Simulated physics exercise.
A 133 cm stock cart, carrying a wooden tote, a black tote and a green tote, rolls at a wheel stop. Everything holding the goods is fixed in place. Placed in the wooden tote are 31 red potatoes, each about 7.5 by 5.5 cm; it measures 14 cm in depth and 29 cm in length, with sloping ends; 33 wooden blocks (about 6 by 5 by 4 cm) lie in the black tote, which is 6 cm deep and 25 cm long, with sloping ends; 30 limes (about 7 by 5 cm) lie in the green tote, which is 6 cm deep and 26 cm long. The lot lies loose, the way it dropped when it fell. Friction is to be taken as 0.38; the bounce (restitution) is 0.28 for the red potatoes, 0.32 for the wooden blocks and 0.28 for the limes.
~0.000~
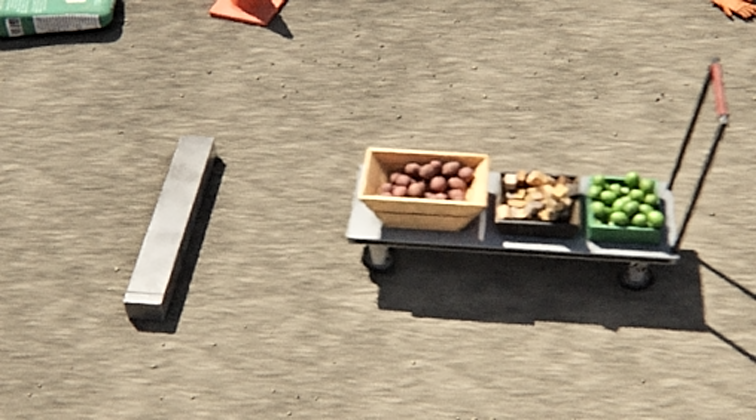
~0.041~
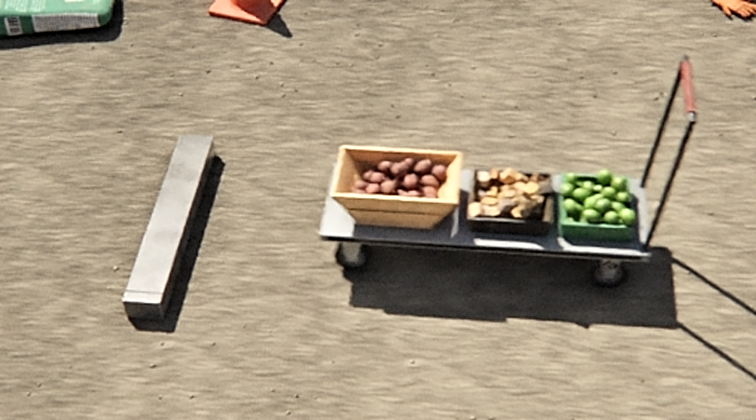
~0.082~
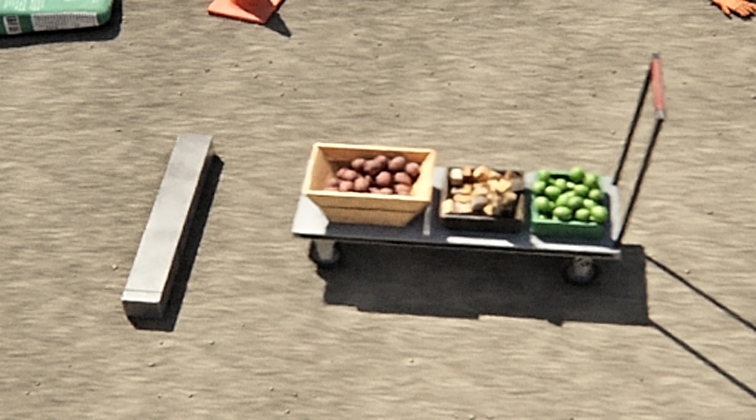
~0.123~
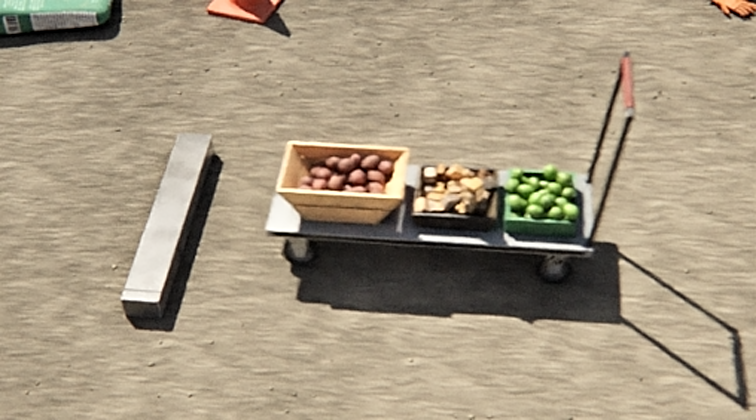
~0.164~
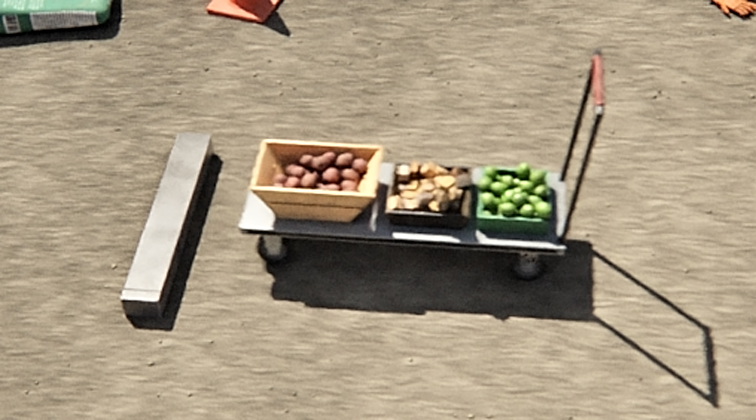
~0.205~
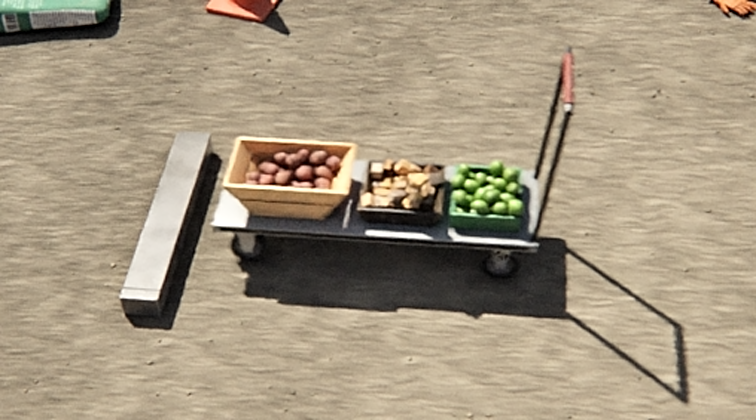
On sandy ground, a cart carrying three filled containers rolls left toward a low grey block.
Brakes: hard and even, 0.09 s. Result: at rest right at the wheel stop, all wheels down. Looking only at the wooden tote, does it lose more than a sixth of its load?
The outflow undershoots one sixth.
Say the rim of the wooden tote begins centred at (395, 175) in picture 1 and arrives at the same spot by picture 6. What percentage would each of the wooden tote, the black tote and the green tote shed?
In that case you'd see wooden tote at 0, black tote at 10 and green tote at 30 percent.
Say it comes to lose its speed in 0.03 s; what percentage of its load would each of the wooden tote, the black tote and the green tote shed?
With that change, wooden tote 0 per cent, black tote 30 per cent, green tote 40 per cent.
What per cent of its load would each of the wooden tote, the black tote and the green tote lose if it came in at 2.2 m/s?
In that case the wooden tote sheds 0 per cent of its load, the black tote 20 per cent, and the green tote 30 per cent.
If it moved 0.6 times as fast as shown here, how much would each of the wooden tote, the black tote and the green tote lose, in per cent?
Then the wooden tote sheds 0 per cent, the black tote 0 per cent, and the green tote 20 per cent.
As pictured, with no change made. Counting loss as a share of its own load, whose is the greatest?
The green tote is the one.
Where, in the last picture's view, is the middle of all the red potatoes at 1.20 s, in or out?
Near (220, 175).
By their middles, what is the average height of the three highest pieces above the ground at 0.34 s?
Roughly 44 cm.
After 0.24 s, the brake bites.
After 0.34 s, the wooden tote has all 31, the black tote has all 33 and the green tote is down by 2 of 30.
After 0.46 s, the wooden tote has all 31, the black tote is down by 8 of 33 and the green tote is down by 12 of 30.
After 0.69 s, the wooden tote is down by 1 of 31, the black tote is down by 11 of 33 and the green tote is down by 13 of 30.
Final count (at 1.20 s), the wooden tote is down by 1 of 31, the black tote is down by 11 of 33 and the green tote is down by 13 of 30. Asked share, 1 of 31, 3 per cent.
